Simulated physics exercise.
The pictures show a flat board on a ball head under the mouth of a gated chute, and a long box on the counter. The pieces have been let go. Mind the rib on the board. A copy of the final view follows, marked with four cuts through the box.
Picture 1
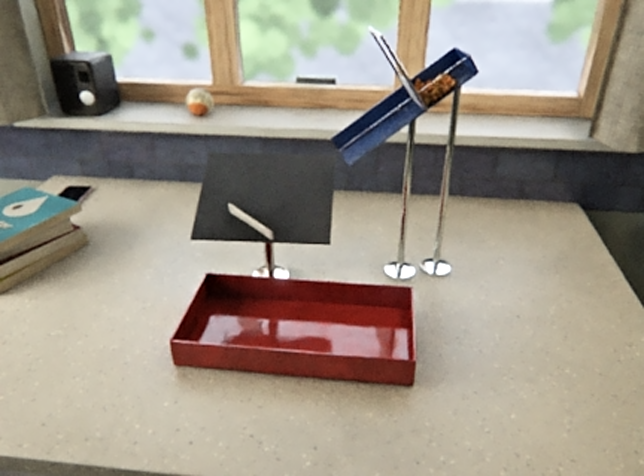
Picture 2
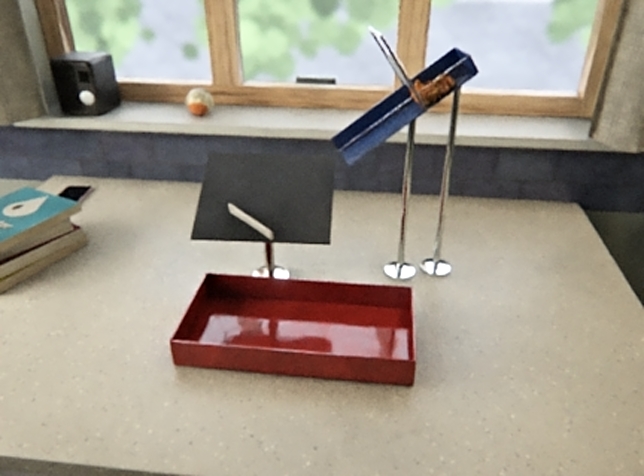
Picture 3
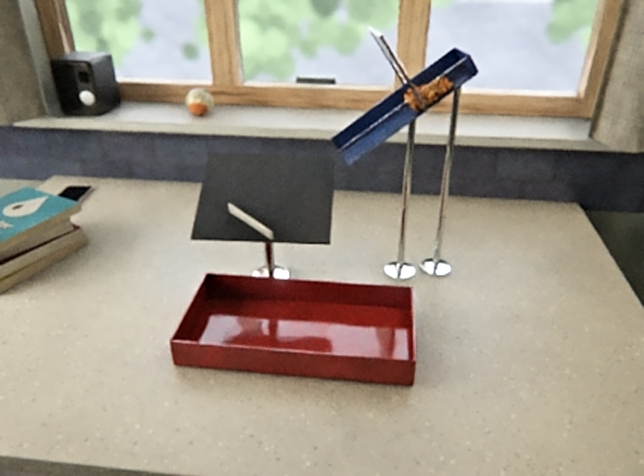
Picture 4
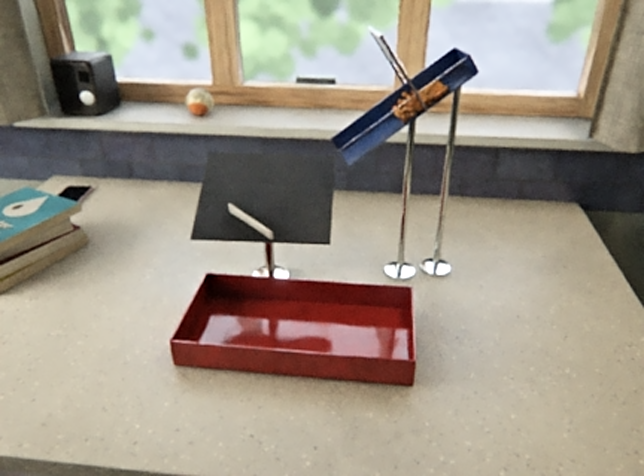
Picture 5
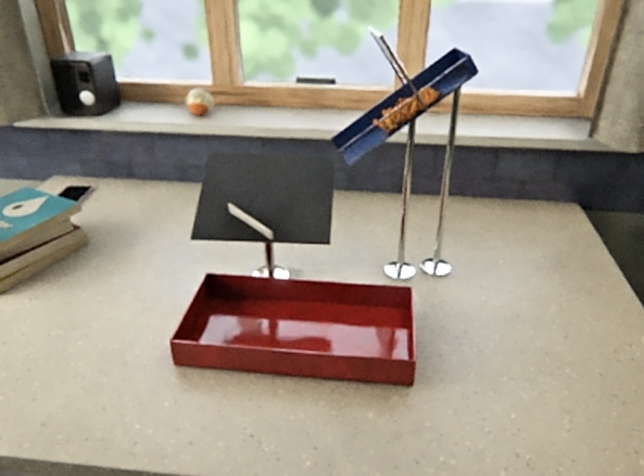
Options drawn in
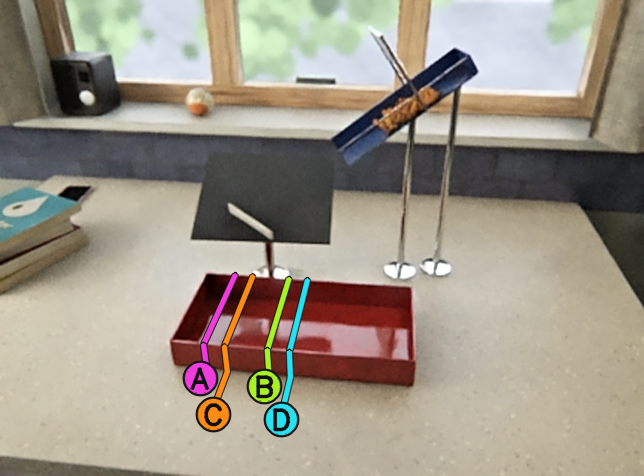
On a pale speckled counter by a window, a blue chute on metal posts slopes above a tilted black board and an empty red box. A small load of orange-brown pieces slides down the chute toward the left, spreading out slightly, and is still inside it, while everything else stays still.
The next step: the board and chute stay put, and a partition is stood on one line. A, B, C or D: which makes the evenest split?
I would pick line B.
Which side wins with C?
The right side.
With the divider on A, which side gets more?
More lands on the right.
On the marked copy, line A crosses the front rim at (203, 343); line B crosses the front rim at (267, 349); line C crosses the front rim at (224, 345); line D crosses the front rim at (289, 350).
With A, of what is caught, not one piece on the left of the divider, every piece on the right.
With B, of what is caught, roughly half on the left of the divider, roughly half on the right.
With C, of what is caught, just a few on the left of the divider, almost all on the right.
With D, of what is caught, the larger part on the left of the divider, about a tenth on the right.
